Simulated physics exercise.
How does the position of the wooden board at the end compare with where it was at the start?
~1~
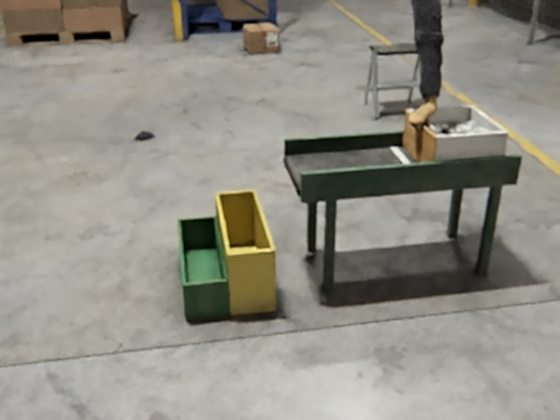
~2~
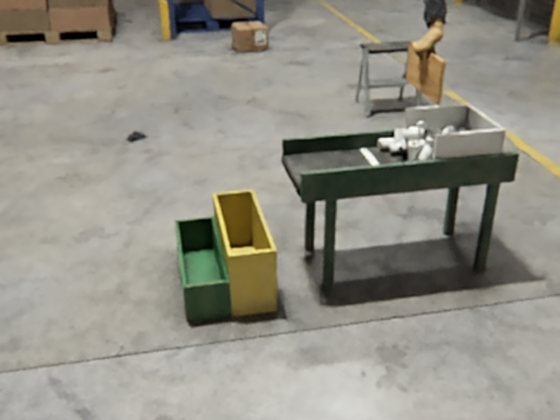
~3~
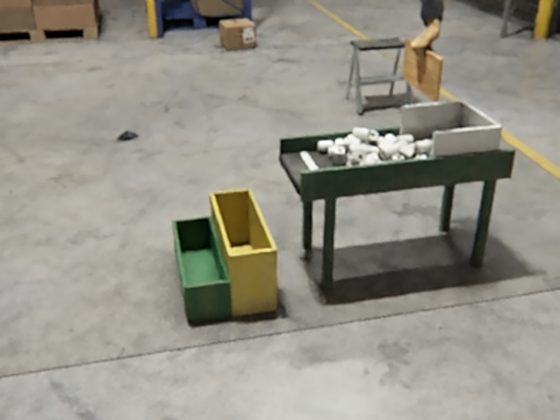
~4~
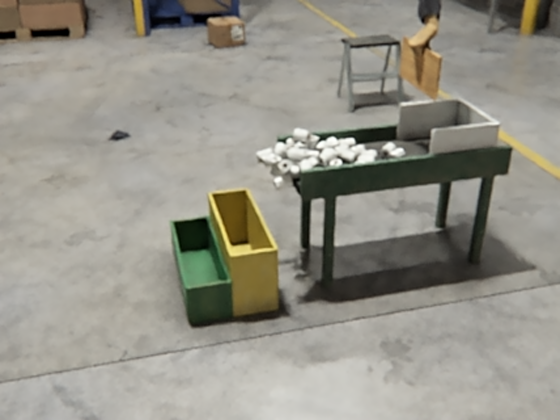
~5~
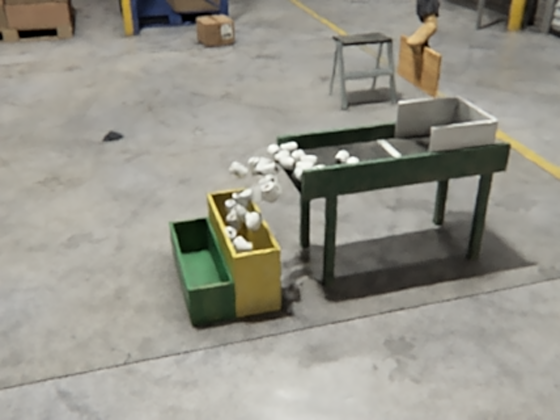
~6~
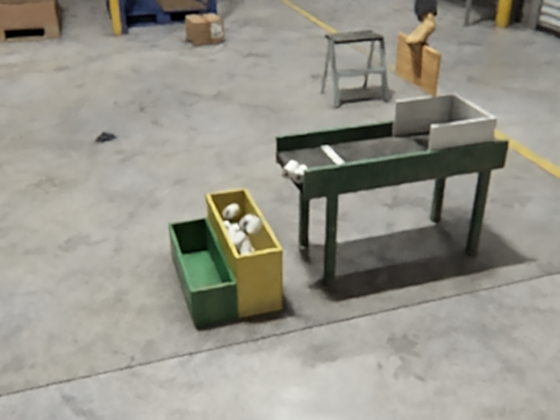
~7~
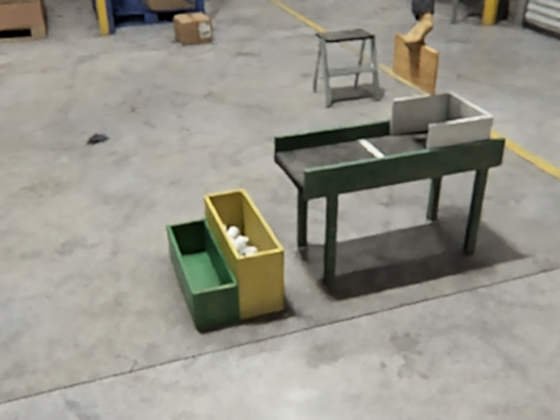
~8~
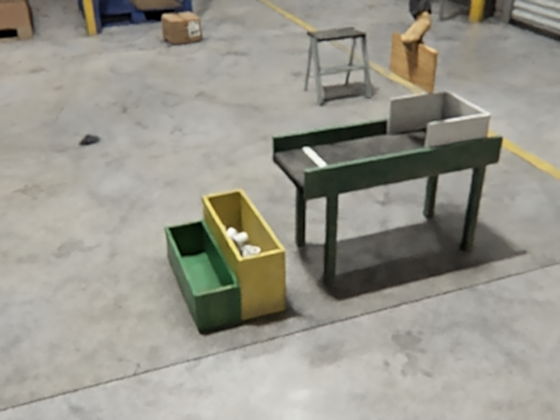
At the start the board stood upright at the open side of the white pen, closing it off. By the end it was held up higher, still upright and clear of the pen.
